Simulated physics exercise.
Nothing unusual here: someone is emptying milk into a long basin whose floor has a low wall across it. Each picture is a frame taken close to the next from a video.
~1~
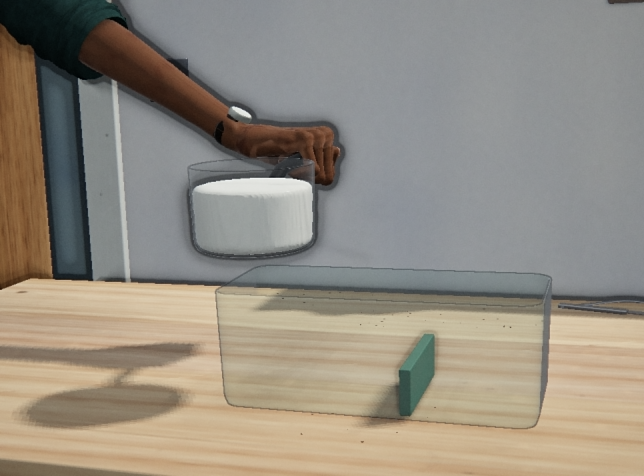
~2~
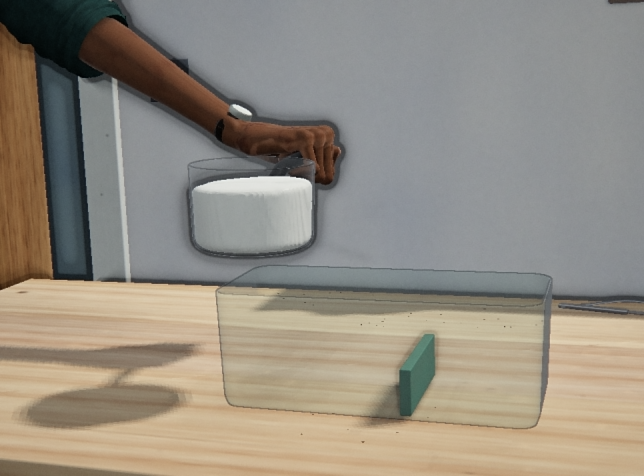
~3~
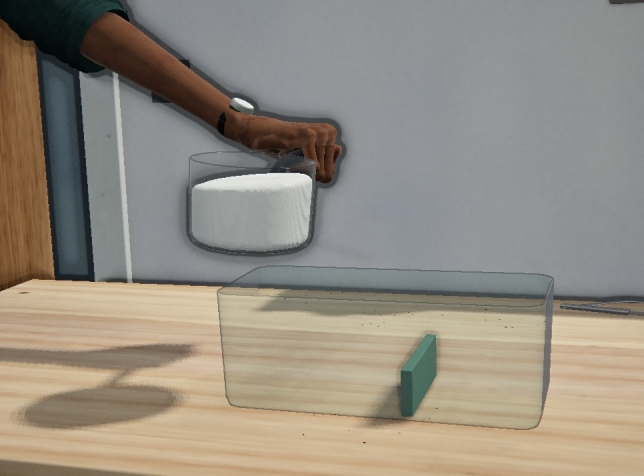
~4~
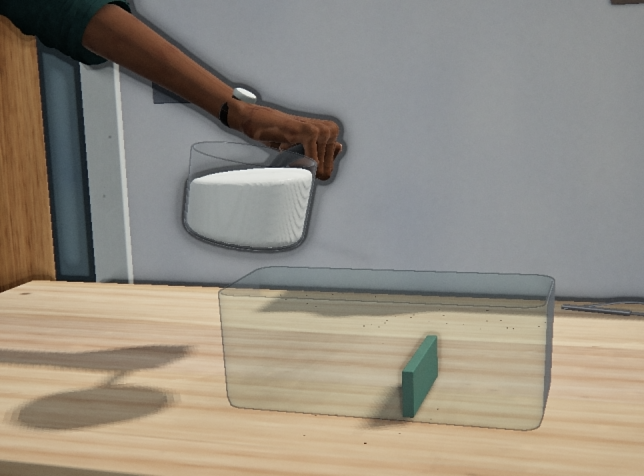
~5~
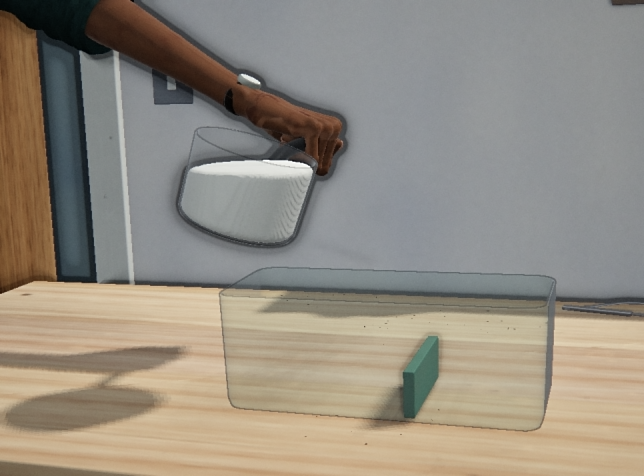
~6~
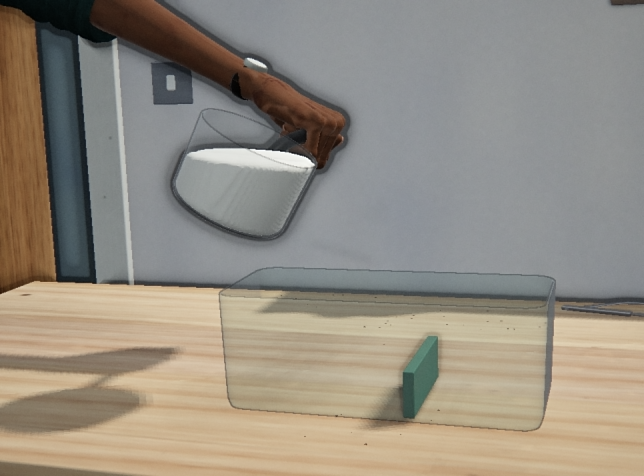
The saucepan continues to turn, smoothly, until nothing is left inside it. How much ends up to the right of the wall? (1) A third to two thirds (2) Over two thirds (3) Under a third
A third to two thirds.
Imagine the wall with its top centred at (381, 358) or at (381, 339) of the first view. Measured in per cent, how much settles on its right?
Estimated: 85 % first, 85 % second.
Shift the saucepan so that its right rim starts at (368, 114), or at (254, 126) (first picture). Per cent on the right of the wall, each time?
Estimate, first then second: 65 per cent and 5 per cent.
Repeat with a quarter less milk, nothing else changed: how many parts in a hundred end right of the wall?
It would be somewhere near 50 %.
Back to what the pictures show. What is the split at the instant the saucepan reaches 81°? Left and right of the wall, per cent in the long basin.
The left part gets 5 percent; the right part gets 0 percent.
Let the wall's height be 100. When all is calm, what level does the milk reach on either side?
I get 30 % for the left and 60 % for the right.
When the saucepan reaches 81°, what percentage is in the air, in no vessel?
Some 35 per cent, I'd say.
A moment on, the tilt is 81° and 64 per cent is still to pour, 3 is left of the wall and 0 right of it.
Next, the tilt is 93° and 17 per cent is still to pour, 14 is left of the wall and 40 right of it.
Then the tilt is 93° and 6 per cent is still to pour, 28 is left of the wall and 57 right of it.
Later the tilt is 93° and 2 per cent is still to pour, 38 is left of the wall and 56 right of it.
At rest 41 per cent lies left of the wall, 56 right of it and 2 outside.
